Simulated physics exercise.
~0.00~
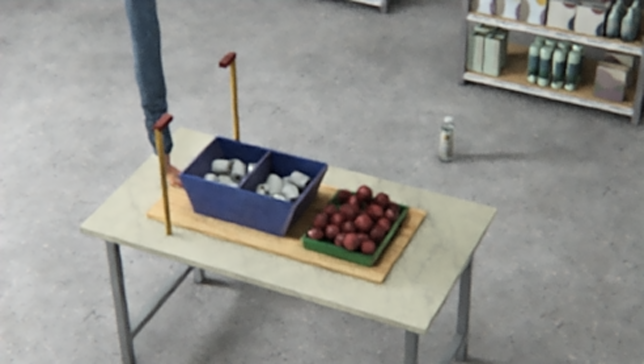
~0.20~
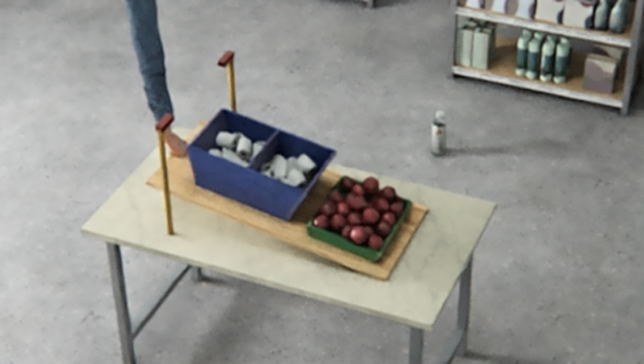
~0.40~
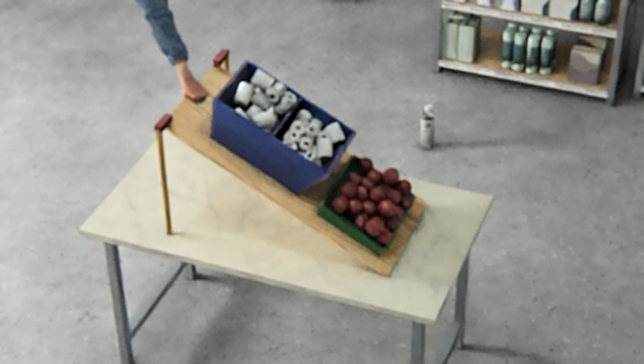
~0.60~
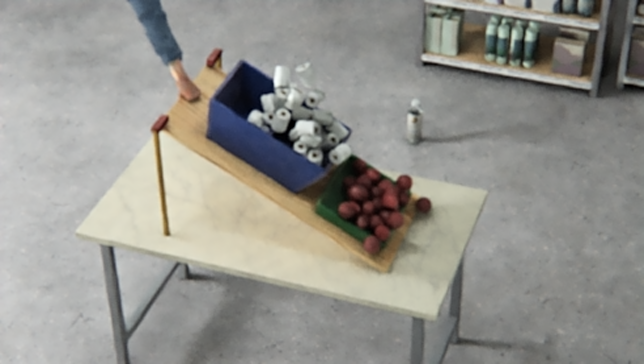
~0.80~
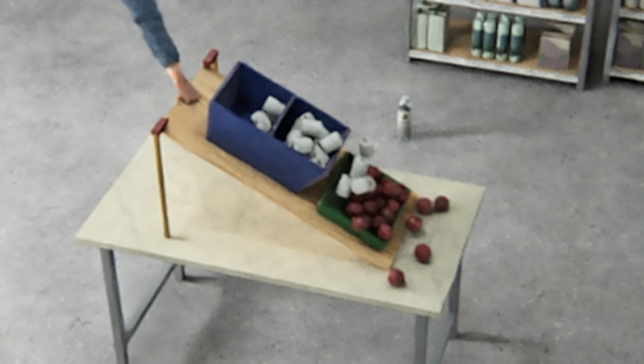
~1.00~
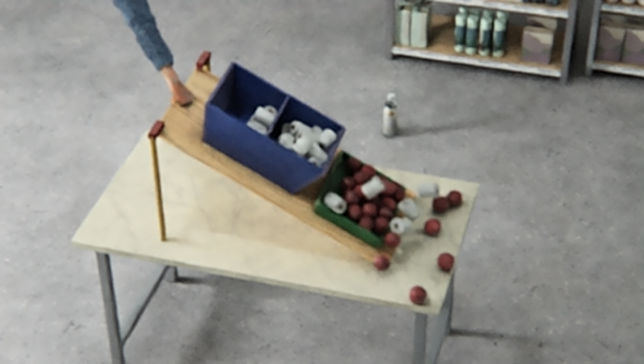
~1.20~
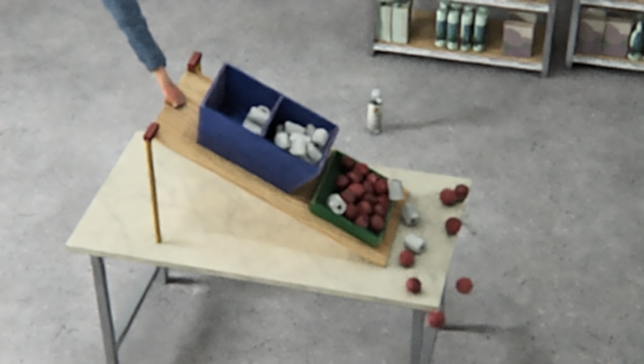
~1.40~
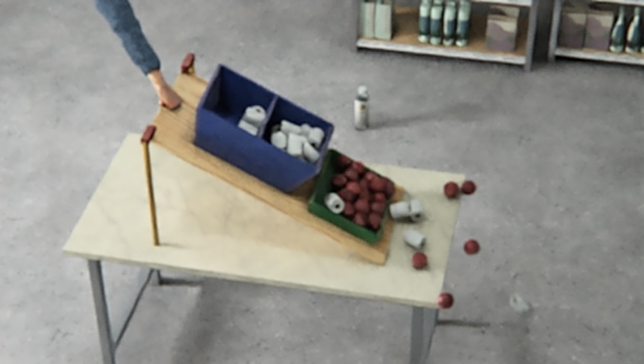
A hand tilts a board on a table, spilling red apples and white paper rolls rightward.
